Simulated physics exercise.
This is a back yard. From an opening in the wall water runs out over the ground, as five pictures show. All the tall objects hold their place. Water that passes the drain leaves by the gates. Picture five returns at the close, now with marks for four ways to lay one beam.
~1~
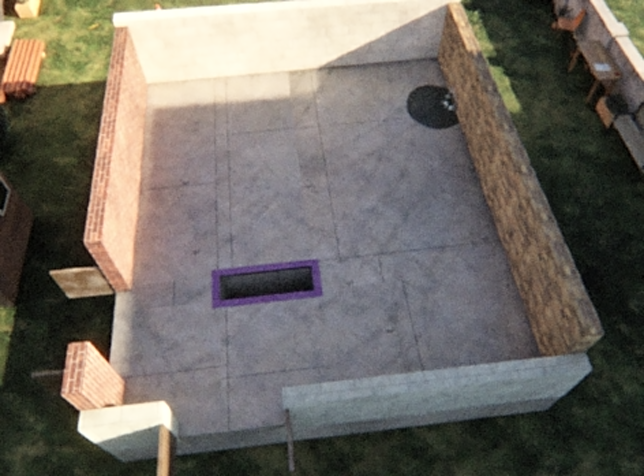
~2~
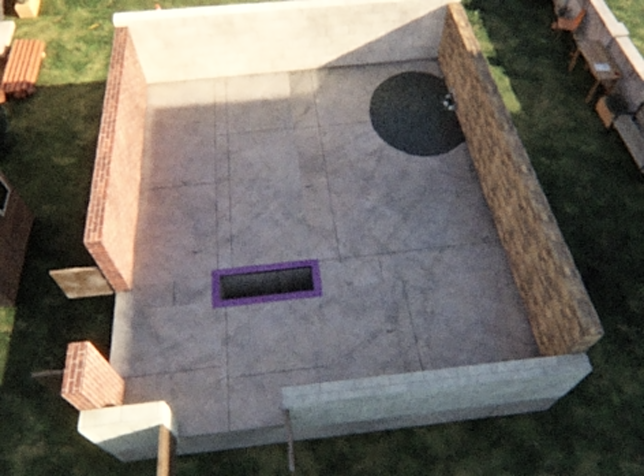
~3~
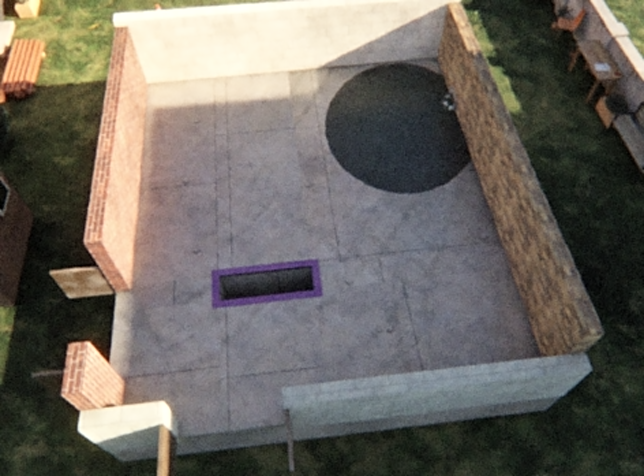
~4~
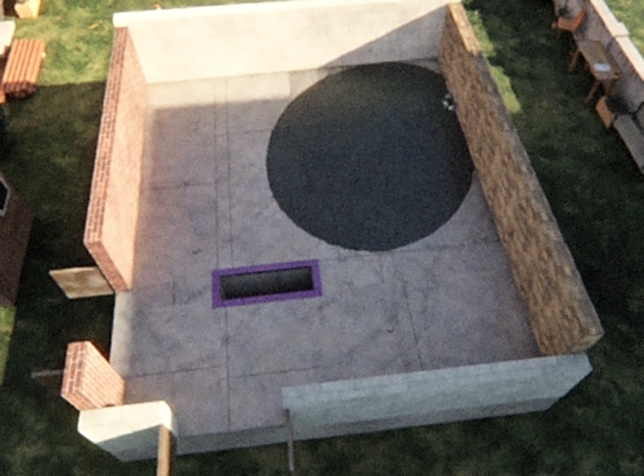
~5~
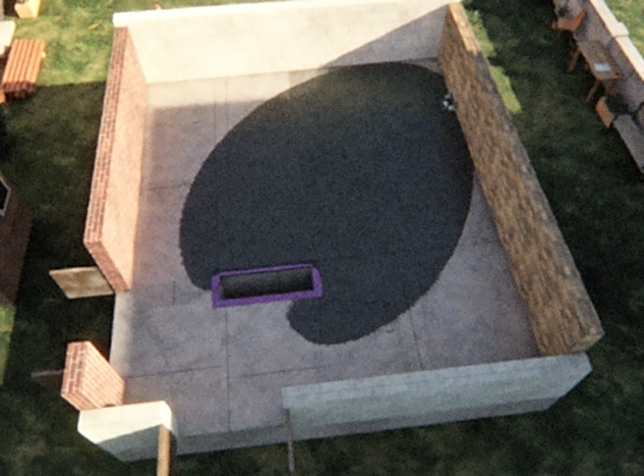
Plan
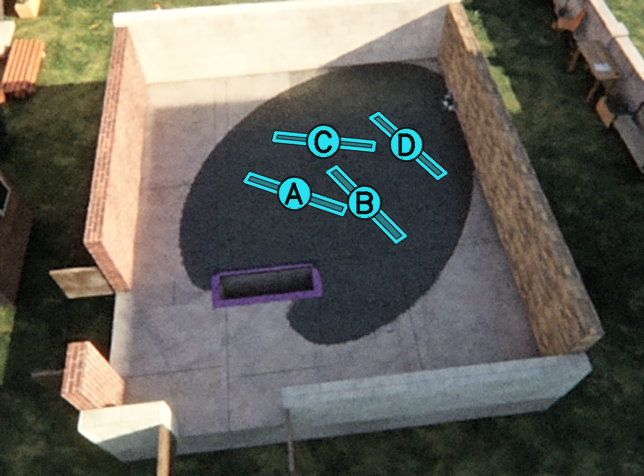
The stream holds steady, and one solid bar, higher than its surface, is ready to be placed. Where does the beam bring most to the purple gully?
Choose C.
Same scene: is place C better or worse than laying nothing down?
Place C is worse.
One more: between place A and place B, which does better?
It is B.
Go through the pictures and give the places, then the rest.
The first picture shows outfall at (454, 99); purple gully at (266, 283); open gate at (232, 414); open gate at (128, 334); 2 % of the ground under water, visible out to (415, 111); purple gully still dry.
In the second picture, 7 % of the ground under water, visible out to (372, 111); purple gully still dry.
In the third picture, 16 % of the ground under water, visible out to (368, 181); purple gully still dry.
In the fourth picture, 30 % of the ground under water, visible out to (287, 206); purple gully still dry.
In the fifth picture, 47 % of the ground under water, visible out to (208, 280); purple gully taking water.
In cyan, A from (247, 177) to (344, 210); B from (332, 169) to (400, 238); C from (274, 136) to (373, 146); D from (374, 115) to (441, 175).
Choosing A, about 10 % of the stream goes into the purple gully, about 90 % out by the gates.
Choosing B, about 15 % of the stream goes into the purple gully, about 85 % out by the gates.
Choosing C, about 21 % of the stream goes into the purple gully, about 79 % out by the gates.
Choosing D, about 13 % of the stream goes into the purple gully, about 86 % out by the gates.
